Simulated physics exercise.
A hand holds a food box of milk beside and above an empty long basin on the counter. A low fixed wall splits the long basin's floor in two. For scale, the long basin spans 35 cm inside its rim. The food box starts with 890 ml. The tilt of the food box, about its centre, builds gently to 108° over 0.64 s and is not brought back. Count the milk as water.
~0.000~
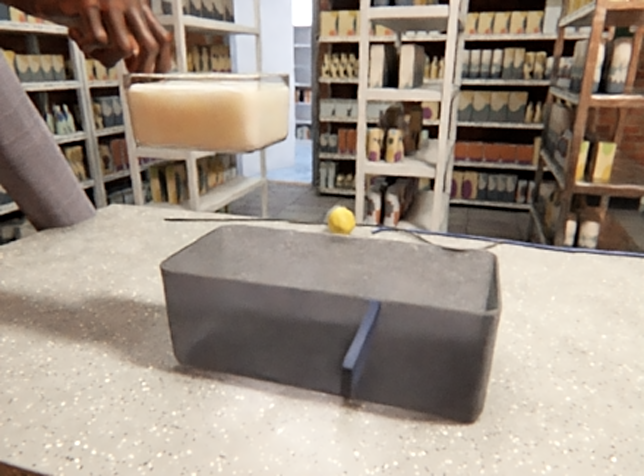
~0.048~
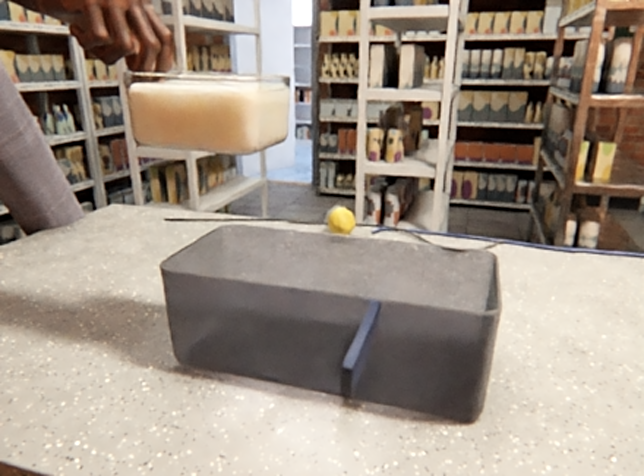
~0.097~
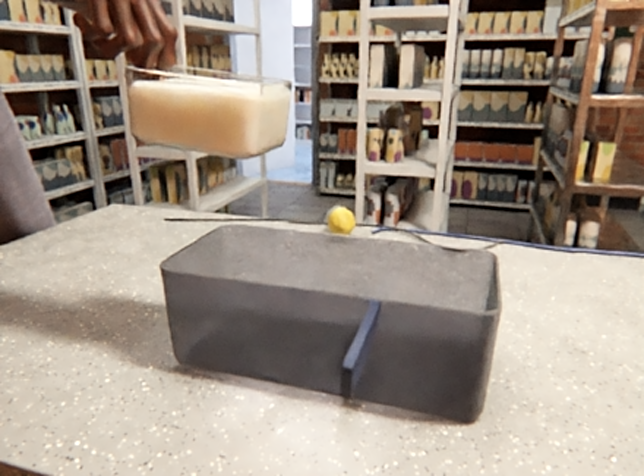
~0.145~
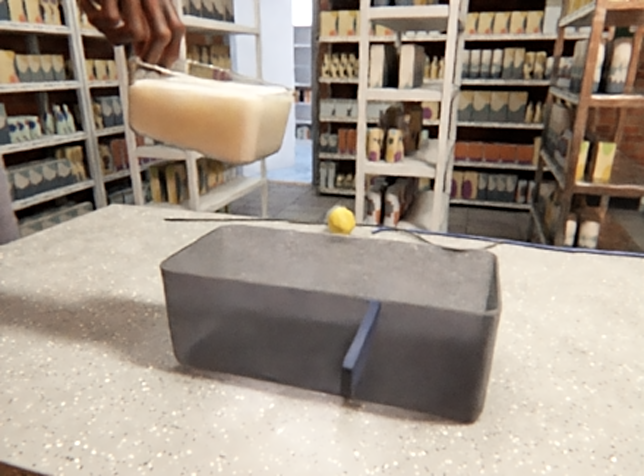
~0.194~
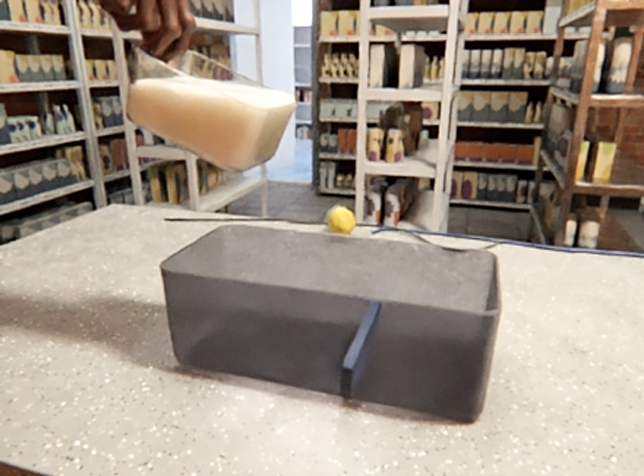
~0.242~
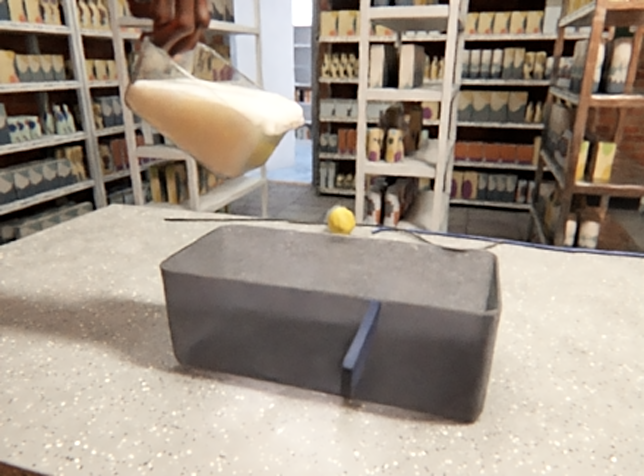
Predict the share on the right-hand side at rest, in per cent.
Roughly 22 per cent is past the wall.
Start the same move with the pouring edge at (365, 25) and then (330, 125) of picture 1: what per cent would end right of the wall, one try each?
First 60, then 45 per cent.
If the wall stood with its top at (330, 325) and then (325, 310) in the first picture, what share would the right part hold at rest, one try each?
In turn about 55 and 60 per cent.
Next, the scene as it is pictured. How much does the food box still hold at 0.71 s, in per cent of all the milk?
Near 2 in a hundred.
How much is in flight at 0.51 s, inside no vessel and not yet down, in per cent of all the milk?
Some 48 per cent.
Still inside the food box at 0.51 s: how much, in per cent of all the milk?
About 16 per cent.
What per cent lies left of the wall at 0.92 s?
Near 72 in a hundred.
Then, 0.51 s in, the tilt is 98° and 16 per cent is still to pour, 32 is left of the wall and 5 right of it.
Then, 0.71 s in, the tilt is 108° and 2 per cent is still to pour, 77 is left of the wall and 12 right of it.
Then, 0.92 s in, the tilt is 108° and 0 per cent is still to pour, 72 is left of the wall and 20 right of it.
Then, 1.14 s in, the tilt is 108° and 0 per cent is still to pour, 73 is left of the wall and 21 right of it.
Finally, 72 per cent lies left of the wall, 22 right of it and 6 outside.
